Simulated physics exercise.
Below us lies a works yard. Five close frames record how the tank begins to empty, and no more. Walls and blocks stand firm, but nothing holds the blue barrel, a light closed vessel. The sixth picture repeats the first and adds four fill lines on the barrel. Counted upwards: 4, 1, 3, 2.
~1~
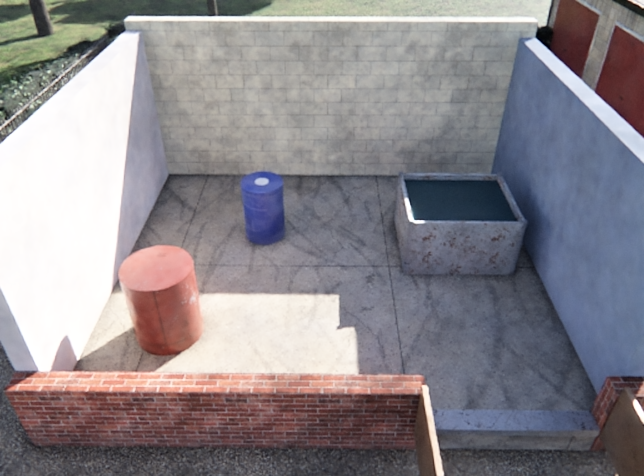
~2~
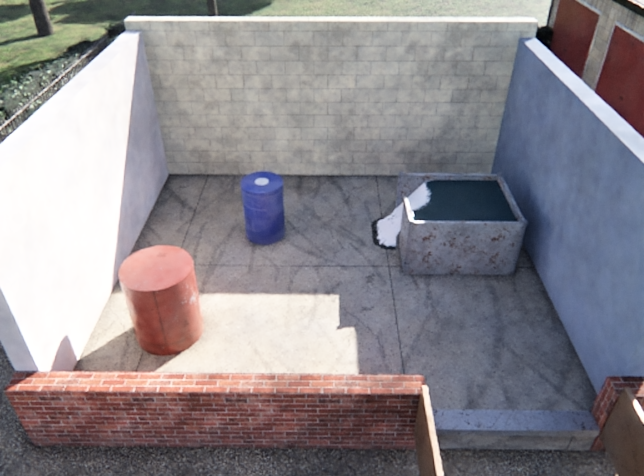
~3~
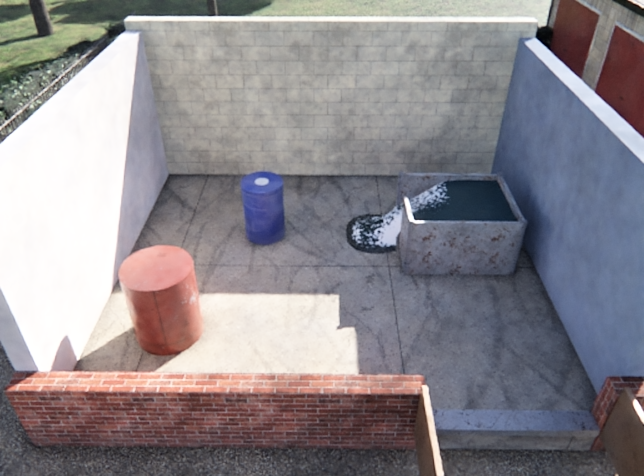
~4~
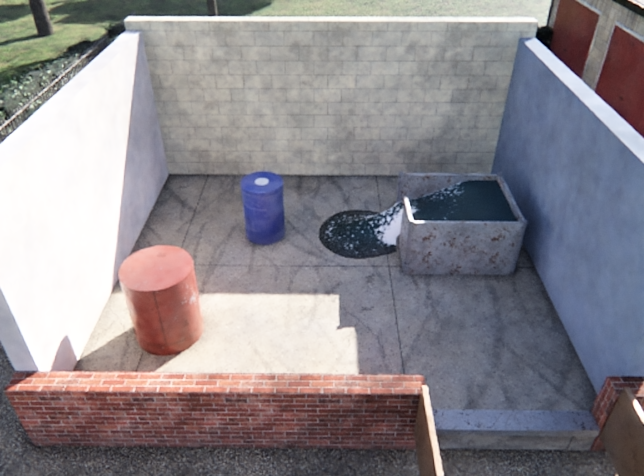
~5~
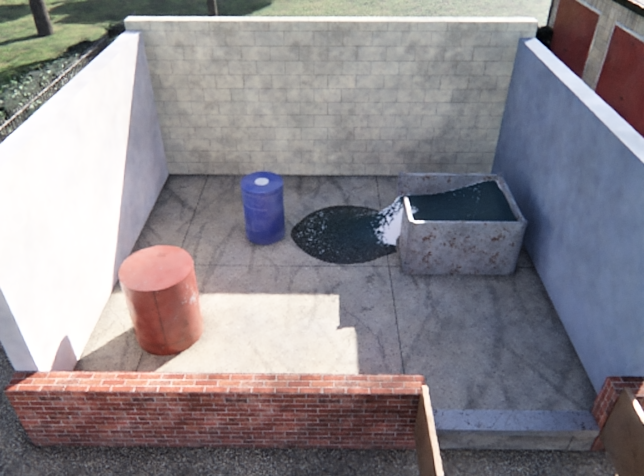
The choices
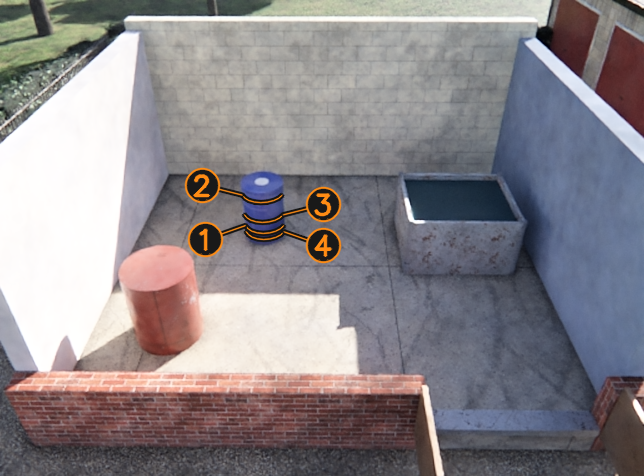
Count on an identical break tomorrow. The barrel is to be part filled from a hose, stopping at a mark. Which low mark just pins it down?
I would pick mark 3.
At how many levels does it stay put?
Two.
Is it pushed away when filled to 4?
Yes, that goes wrong.
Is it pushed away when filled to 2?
No.
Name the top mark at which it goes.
It is 1.
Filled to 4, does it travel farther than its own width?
Yes.
On the marked copy, 1 at (263, 233); 2 at (260, 202); 3 at (262, 222); 4 at (263, 239); from the bottom up 4, 1, 3, 2.
For mark 1, it is pushed about its own width away.
For mark 2, it does not move.
For mark 3, it does not move.
For mark 4, it is pushed about twice its own width away.
